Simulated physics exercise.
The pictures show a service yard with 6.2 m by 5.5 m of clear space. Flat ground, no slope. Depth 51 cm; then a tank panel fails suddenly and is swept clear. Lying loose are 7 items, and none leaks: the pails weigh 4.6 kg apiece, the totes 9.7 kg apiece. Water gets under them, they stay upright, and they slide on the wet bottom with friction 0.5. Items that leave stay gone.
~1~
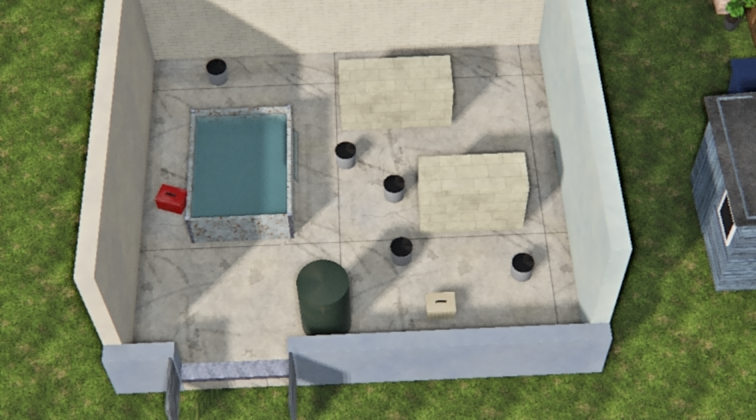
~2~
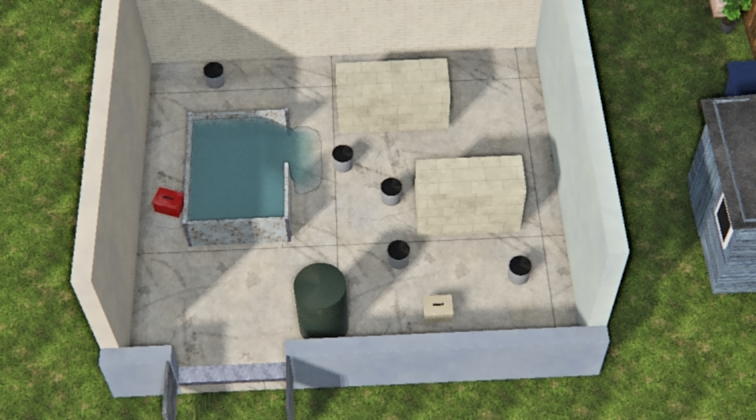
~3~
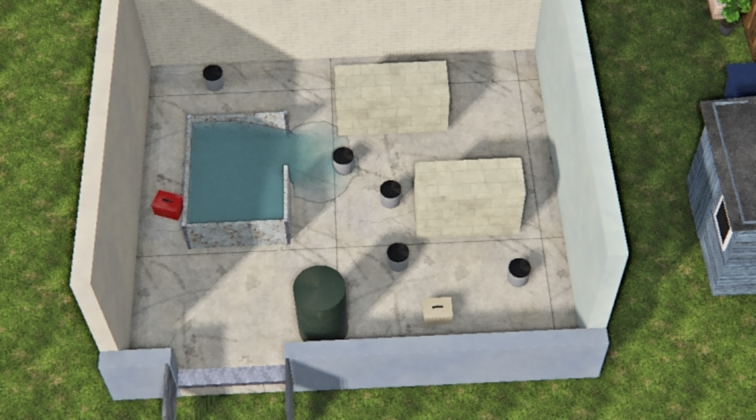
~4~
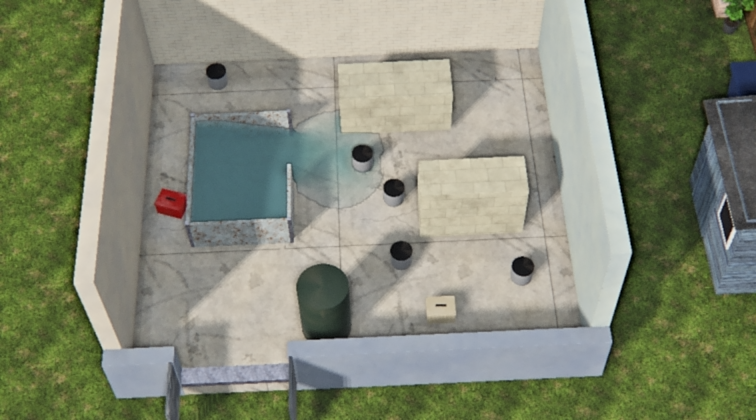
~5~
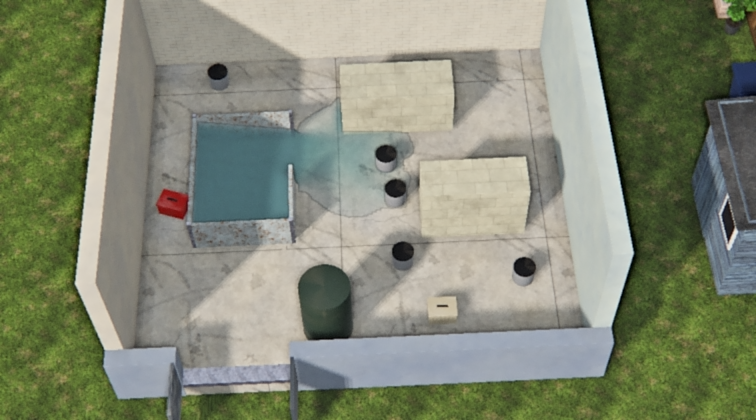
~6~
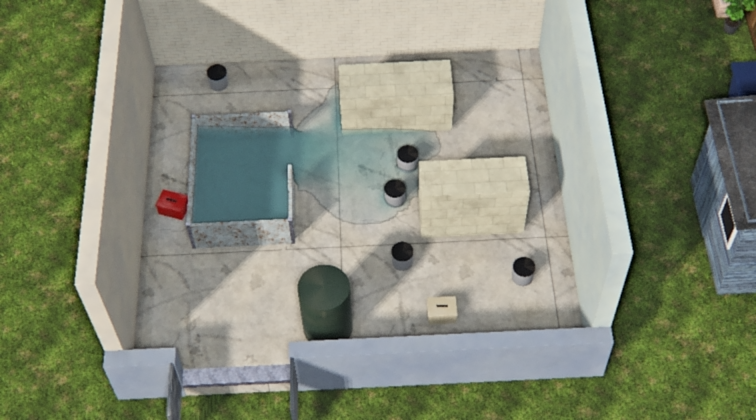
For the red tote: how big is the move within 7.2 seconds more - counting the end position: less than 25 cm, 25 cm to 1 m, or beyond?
It ends near its start.
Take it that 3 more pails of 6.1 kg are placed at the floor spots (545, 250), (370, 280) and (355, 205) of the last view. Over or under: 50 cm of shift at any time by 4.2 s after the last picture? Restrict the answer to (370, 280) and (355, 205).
As asked, in order: Shy of the mark; shy of the mark.
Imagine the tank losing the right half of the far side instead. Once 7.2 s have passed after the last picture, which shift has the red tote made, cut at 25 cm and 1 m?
In that case the red tote travels far.
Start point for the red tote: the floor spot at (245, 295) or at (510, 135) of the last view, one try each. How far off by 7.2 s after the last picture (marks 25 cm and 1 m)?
From the first place it is barely disturbed; from the second it goes well off.
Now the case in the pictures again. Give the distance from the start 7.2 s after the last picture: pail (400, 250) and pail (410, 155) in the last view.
Respectively: 10 cm / 200 cm.
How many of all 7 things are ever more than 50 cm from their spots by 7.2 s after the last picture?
4 in all.
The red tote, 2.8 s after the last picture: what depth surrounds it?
Depth: About 0 cm.
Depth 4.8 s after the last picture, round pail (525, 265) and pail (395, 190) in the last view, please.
Depths: Near 7 cm, then near 2 cm.
Then, 0.9 s after the last picture the red tote is near (172, 200), 0.0 m from its start, aground; 0 of 7 are out; 0 afloat.
Then, 2.8 s after the last picture the red tote is near (172, 200), 0.0 m from its start, aground; 0 of 7 are out; 1 afloat.
Then, 4.8 s after the last picture the red tote is near (172, 200), 0.0 m from its start, aground; 0 of 7 are out; 2 afloat.
Then, 7.2 s after the last picture the red tote is near (172, 200), 0.0 m from its start, aground; 0 of 7 are out; 1 afloat.
